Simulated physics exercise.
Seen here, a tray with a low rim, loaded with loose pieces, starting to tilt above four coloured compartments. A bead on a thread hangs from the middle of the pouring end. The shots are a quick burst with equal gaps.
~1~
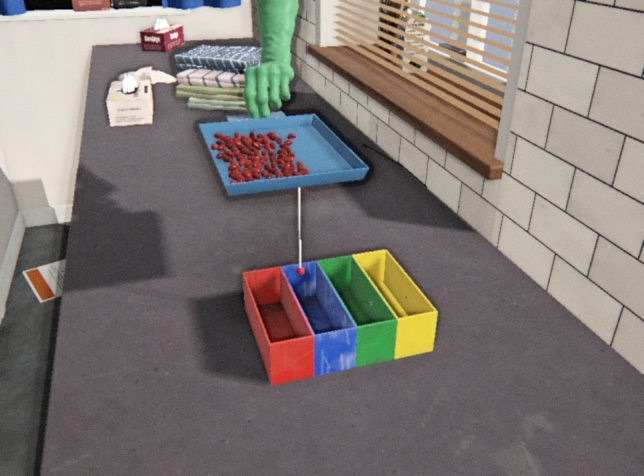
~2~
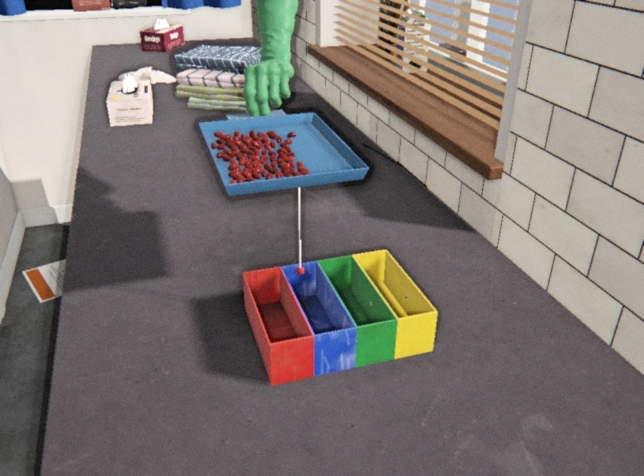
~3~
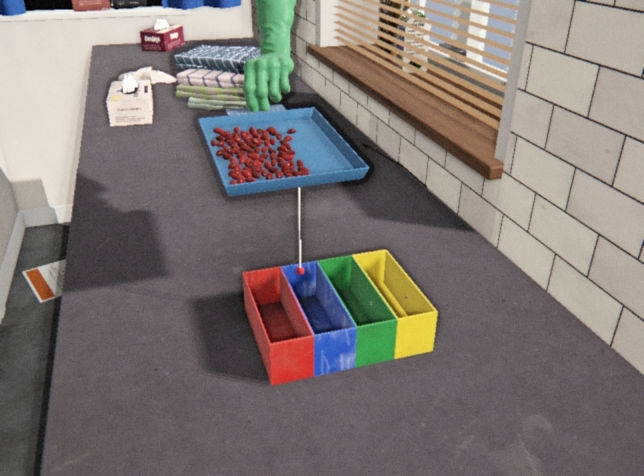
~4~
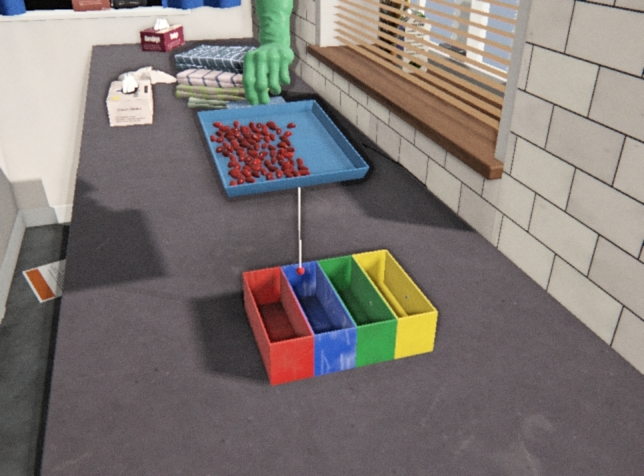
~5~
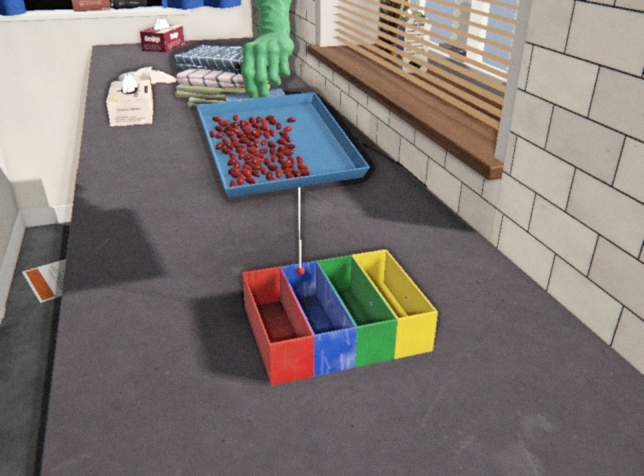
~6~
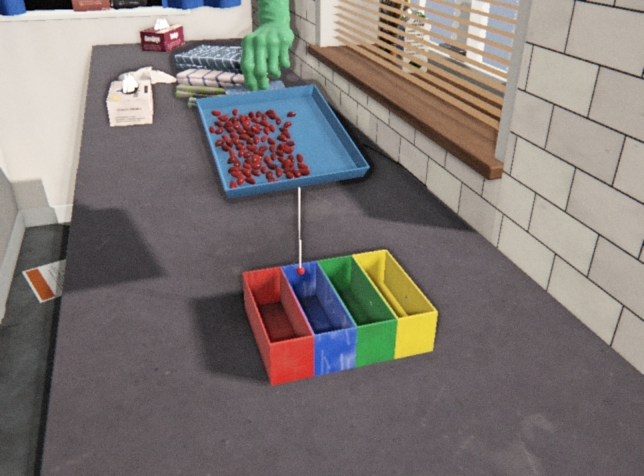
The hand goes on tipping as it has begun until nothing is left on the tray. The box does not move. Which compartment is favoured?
It favours the red compartment.
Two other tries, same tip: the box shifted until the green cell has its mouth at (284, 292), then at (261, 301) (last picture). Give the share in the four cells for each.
About 100 and 90 per cent.
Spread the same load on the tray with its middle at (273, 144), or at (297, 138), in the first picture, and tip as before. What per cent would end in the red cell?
In turn 40 and 30 in a hundred.
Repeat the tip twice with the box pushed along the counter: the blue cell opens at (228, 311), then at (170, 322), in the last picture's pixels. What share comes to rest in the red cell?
First some 0, then 0 per cent.
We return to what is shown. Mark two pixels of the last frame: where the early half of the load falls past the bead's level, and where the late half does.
Around (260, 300) and then (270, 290).
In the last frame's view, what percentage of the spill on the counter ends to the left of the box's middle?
Close to 100 per cent.
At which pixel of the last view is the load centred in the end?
Around (274, 349).
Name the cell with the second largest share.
In second place: Blue.
Shortly afterwards, tray tipped steeply; all but a few on the tray; only a few in the red cell; only a few in the green cell.
Next, tray tipped right over; near a quarter on the tray; near a quarter in the red cell; a little in the blue cell; only a few in the green cell; near half falling or outside the box.
Some moments later, tray tipped past a quarter turn; near a third in the red cell; near a quarter in the blue cell; only a few in the green cell; near a third falling or outside the box.
In the end, tray tipped past a quarter turn; near a third in the red cell; near a quarter in the blue cell; only a few in the green cell; none at all in the yellow cell; near a third outside the box.
